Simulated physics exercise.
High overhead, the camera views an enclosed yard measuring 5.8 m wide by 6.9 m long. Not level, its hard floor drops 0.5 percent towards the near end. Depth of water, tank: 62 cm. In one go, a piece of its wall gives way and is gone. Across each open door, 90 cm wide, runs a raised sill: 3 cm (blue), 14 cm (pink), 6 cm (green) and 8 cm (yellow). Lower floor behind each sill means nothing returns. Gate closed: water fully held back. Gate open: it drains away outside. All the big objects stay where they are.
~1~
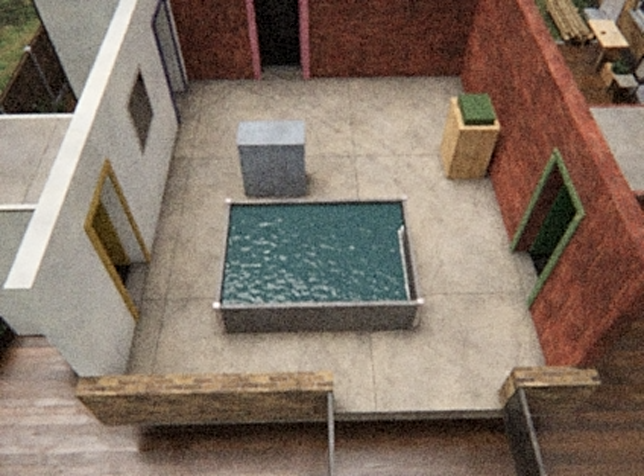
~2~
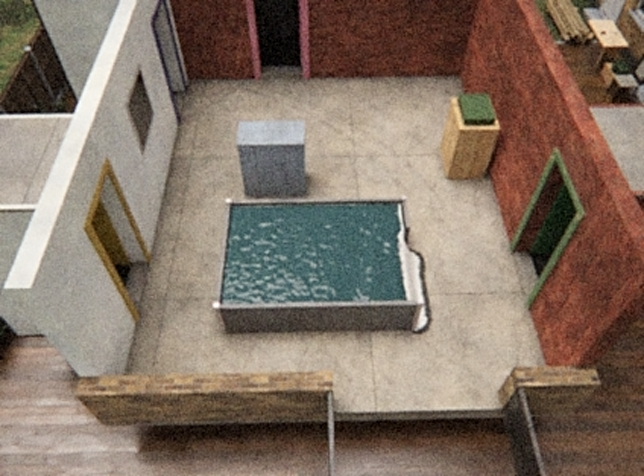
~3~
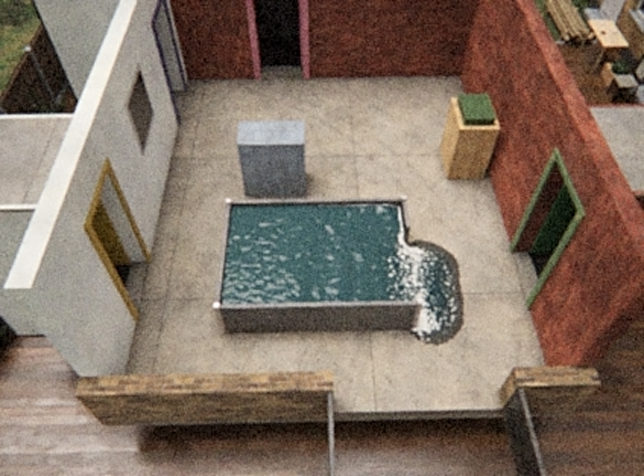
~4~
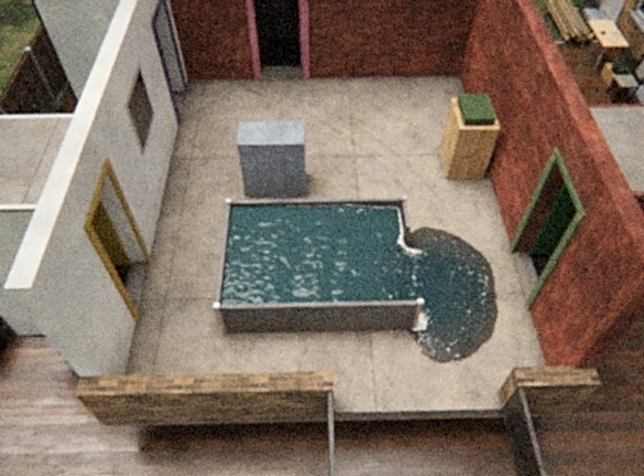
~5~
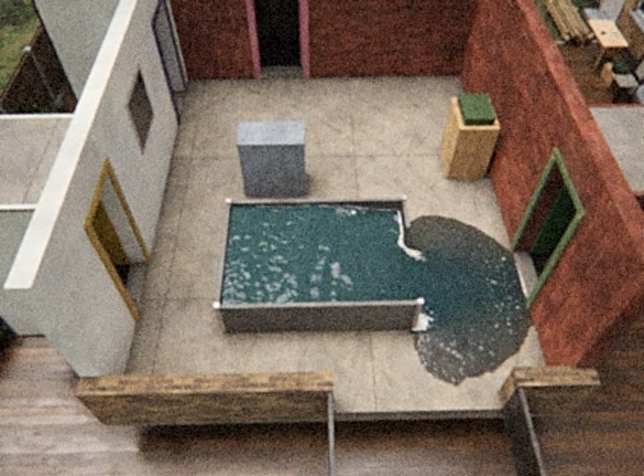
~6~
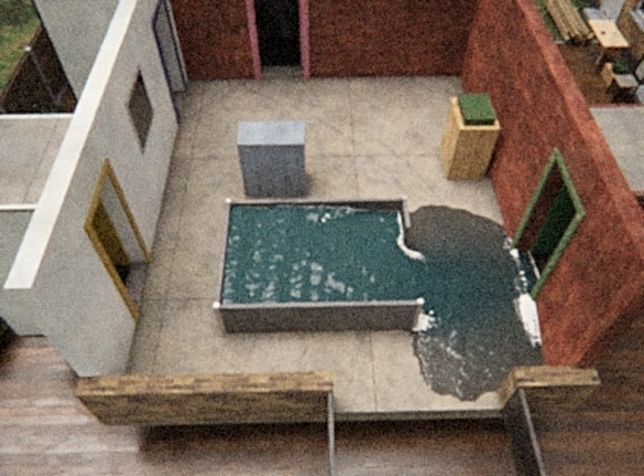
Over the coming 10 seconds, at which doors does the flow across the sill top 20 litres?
Blue door: Lags behind the figure; pink door: Lags behind the figure; green door: Outstrips the figure; yellow door: Lags behind the figure.
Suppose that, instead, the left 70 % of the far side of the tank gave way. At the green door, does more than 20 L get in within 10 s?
Green: Falls short.
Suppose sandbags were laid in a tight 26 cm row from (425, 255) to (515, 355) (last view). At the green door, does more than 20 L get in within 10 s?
Well, at green the limit is broken.
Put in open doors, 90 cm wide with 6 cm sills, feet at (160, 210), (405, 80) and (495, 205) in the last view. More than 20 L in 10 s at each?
Taking them in order, the first gets too little, the second too little and the third enough.
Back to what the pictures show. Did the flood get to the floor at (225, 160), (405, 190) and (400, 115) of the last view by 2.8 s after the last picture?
First spot not yet wet, second submerged, third not yet wet.
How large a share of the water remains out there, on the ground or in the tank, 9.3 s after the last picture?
About 52 percent of the water remains.
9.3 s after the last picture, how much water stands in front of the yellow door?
Roughly 4.0 cm deep.
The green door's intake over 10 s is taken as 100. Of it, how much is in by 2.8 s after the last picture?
By then it's near 65% of the total.
Then, 0.7 s after the last picture water covers 15 % of the floor and is deepest (44 cm) near (542, 389); blue door not reached, pink door not reached, green door 21 cm at the sill, 130 L in, yellow door not reached.
Then, 1.5 s after the last picture water covers 15 % of the floor and is deepest (41 cm) near (521, 318); blue door not reached, pink door not reached, green door 29 cm at the sill, 308 L in, yellow door not reached.
Then, 2.8 s after the last picture water covers 35 % of the floor and is deepest (26 cm) near (538, 377); blue door not reached, pink door not reached, green door 25 cm at the sill, 546 L in, yellow door not reached.
Then, 5.3 s after the last picture water covers 60 % of the floor and is deepest (18 cm) near (528, 390); blue door not reached, pink door not reached, green door 17 cm at the sill, 726 L in, yellow door not reached.
Then, 9.3 s after the last picture water covers 90 % of the floor and is deepest (10 cm) near (542, 389); blue door 3 cm at the sill, 0 L in, pink door 3 cm at the sill, 0 L in, green door 9 cm at the sill, 815 L in, yellow door 4 cm at the sill, 0 L in.
